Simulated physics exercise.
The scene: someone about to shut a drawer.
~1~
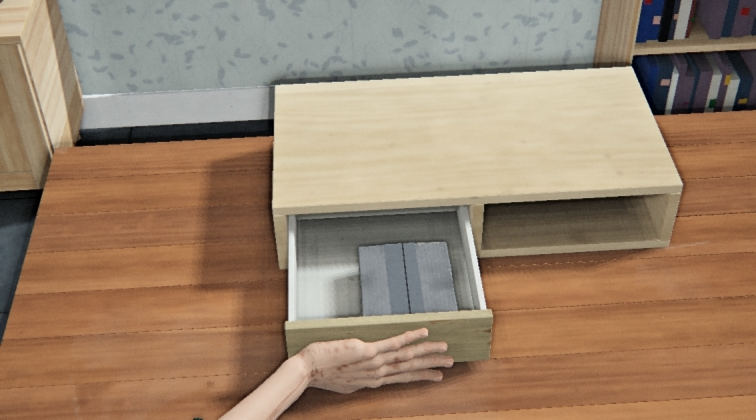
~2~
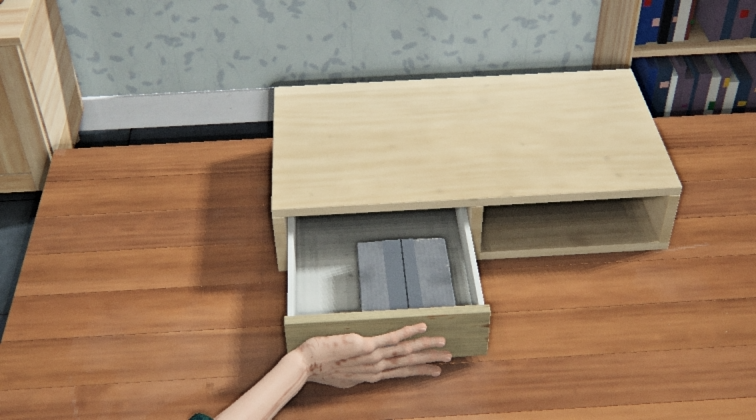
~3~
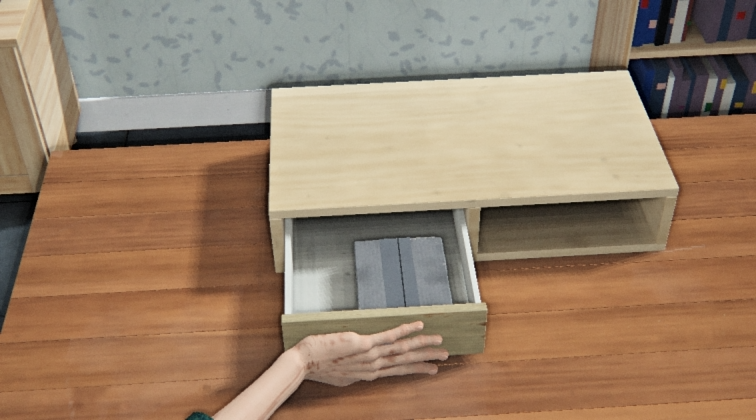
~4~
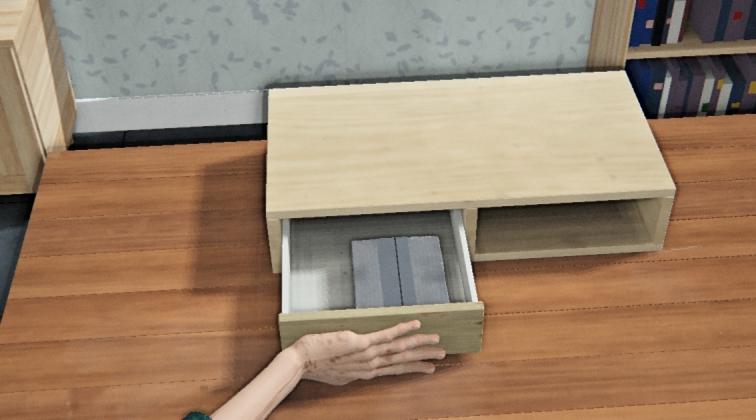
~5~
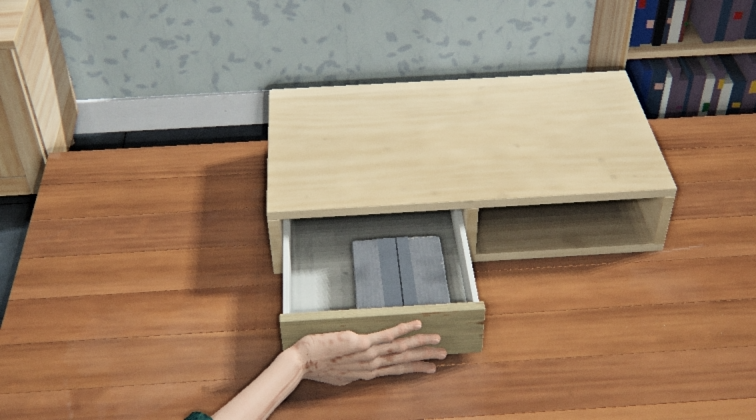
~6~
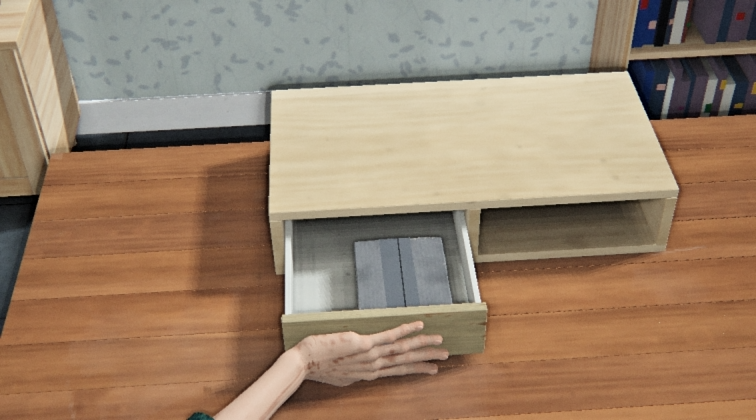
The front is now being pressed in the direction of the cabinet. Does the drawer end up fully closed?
It finishes its travel.
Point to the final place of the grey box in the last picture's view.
Its centre ends up near (391, 191).
Then, 0.38 s past the last view, drawer starting in.
Then, 0.62 s past the last view, drawer about half in.
Then, 0.84 s past the last view, drawer nearly in.
Finally, the drawer shuts flush.
